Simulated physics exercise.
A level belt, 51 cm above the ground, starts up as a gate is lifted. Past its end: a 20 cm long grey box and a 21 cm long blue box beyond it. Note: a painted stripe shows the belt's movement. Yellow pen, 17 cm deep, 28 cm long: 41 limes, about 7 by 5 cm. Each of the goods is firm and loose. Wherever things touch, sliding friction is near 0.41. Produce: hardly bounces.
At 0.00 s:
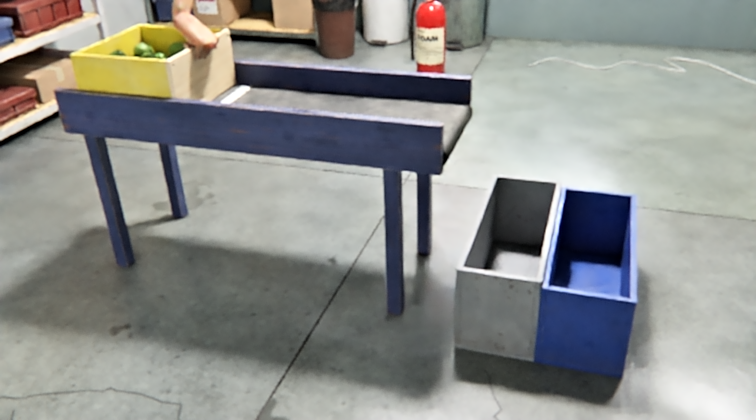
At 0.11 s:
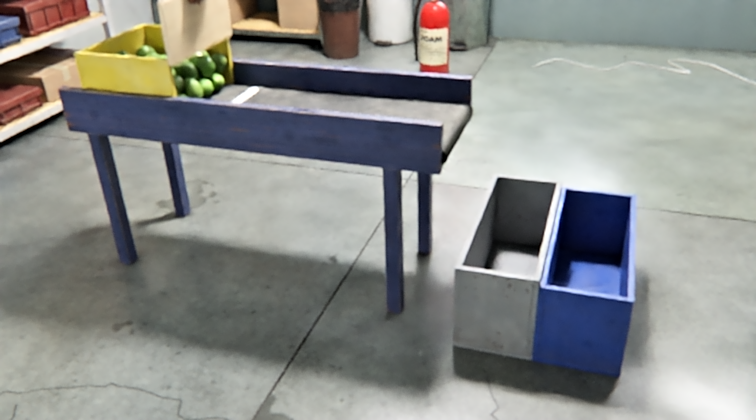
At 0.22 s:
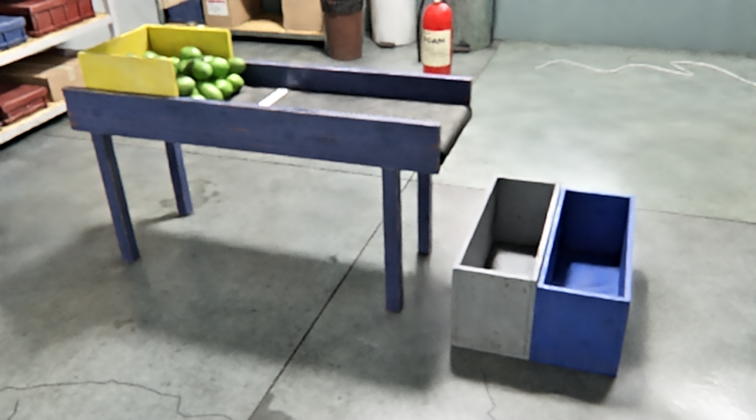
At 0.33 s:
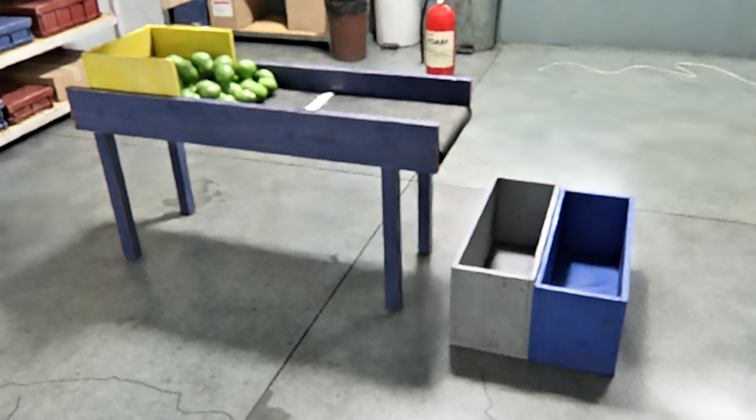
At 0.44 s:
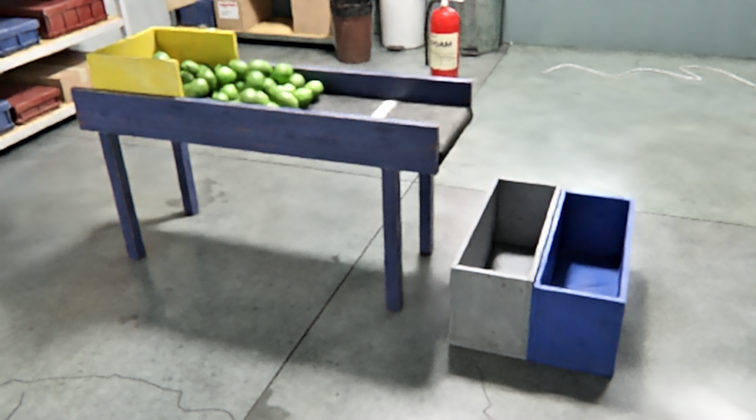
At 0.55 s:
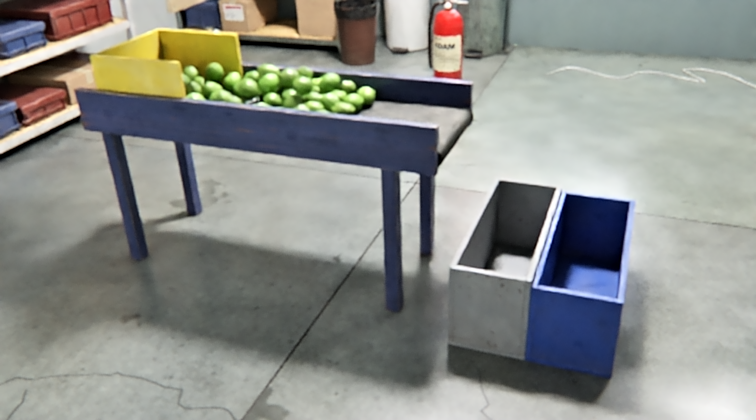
The clip opens on a hand at a yellow pen of green limes on a blue-framed belt, with a grey box and a blue box on the floor. The hand lifts the pen's gate and leaves view. The belt carries the limes rightward in a lengthening spread behind a white stripe.
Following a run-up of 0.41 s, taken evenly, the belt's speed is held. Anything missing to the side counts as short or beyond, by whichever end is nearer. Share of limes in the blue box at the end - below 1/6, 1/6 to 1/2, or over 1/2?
Over 1/2.
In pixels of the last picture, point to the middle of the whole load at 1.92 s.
Estimated centre in the last picture: (591, 294).
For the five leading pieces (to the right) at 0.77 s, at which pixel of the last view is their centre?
Mean place: Roughly (478, 120).
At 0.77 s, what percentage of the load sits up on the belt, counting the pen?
Roughly 90 percent.
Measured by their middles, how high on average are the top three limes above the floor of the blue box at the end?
Roughly 10 cm.
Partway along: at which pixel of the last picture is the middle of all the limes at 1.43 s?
(593, 282).
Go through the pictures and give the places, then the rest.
In the first picture (each is followed by its nearest rim corner in this view), yellow pen, (166, 60); blue box, (630, 300); 0 cm of belt gone by; none out.
The second picture shows yellow pen, (169, 60); 3 cm of belt gone by.
The third picture shows yellow pen, (171, 60); 11 cm of belt gone by; 5 out, the lowest lime at (195, 105).
The fourth picture shows yellow pen, (173, 60); 26 cm of belt gone by; 16 out, the lowest lime at (248, 89).
The fifth picture shows yellow pen, (176, 61); 45 cm of belt gone by; 26 out, the lowest lime at (287, 94).
The sixth picture shows yellow pen, (178, 62); blue box, (617, 301); 67 cm of belt gone by; 31 out, the lowest lime at (237, 106).
After 0.77 s, 1 still in the yellow pen, 35 on the belt and 5 in the air.
After 1.04 s, 7 in the blue box, 12 on the belt and 22 in the air.
After 1.43 s, 32 in the blue box, 1 on the belt, 4 on the ground beyond the blue box and 4 in the air.
When it is over (at 1.92 s), 37 in the blue box and 4 on the ground beyond the blue box. Asked share, 37 of 41, 90 per cent.
